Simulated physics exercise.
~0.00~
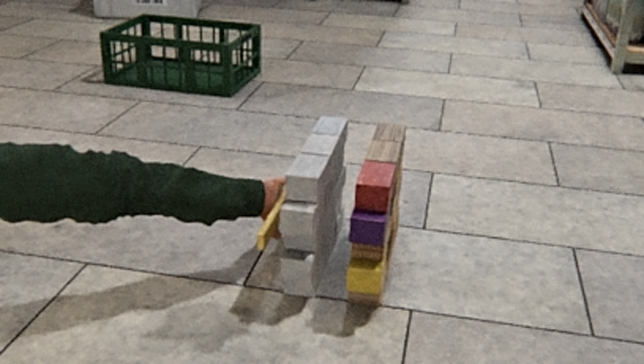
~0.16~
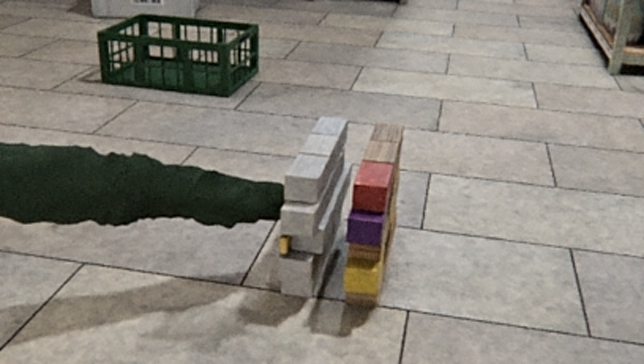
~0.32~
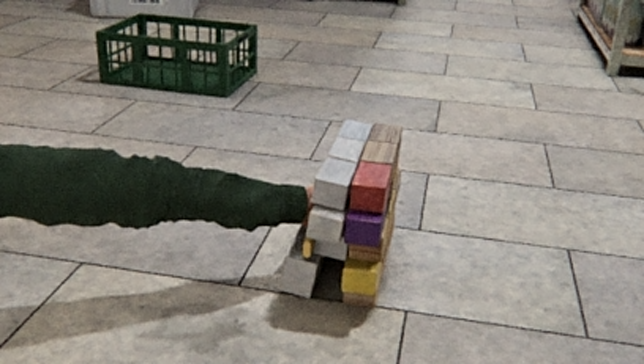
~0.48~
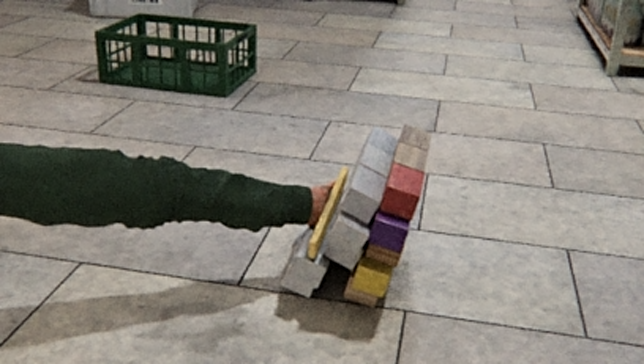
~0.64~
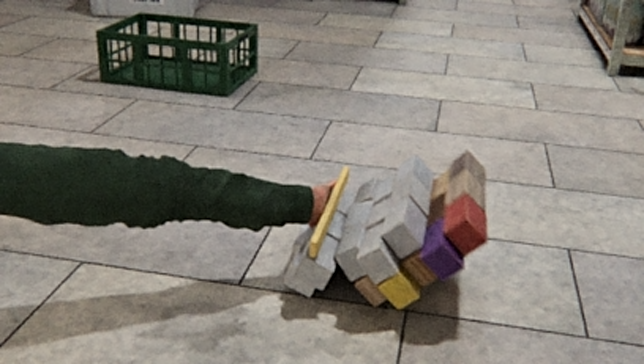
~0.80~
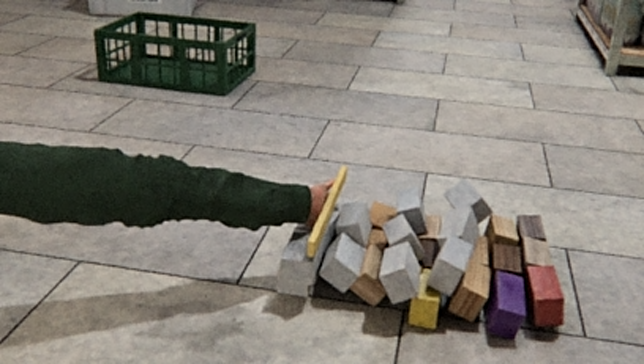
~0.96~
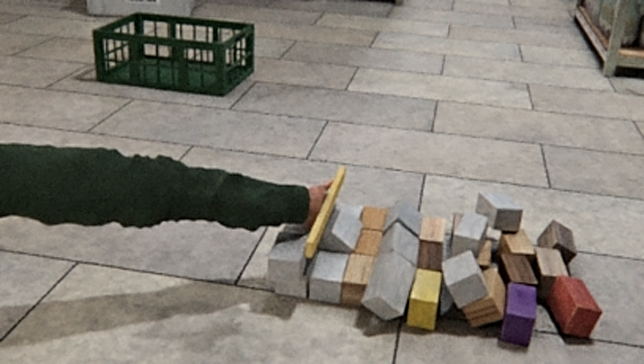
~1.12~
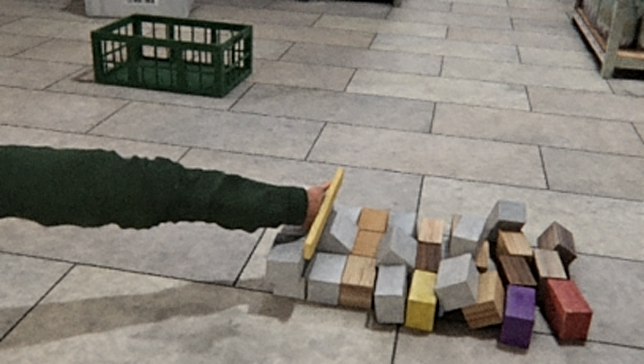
A hand pushes the pale block wall into the second, and both topple rightward into a heap.
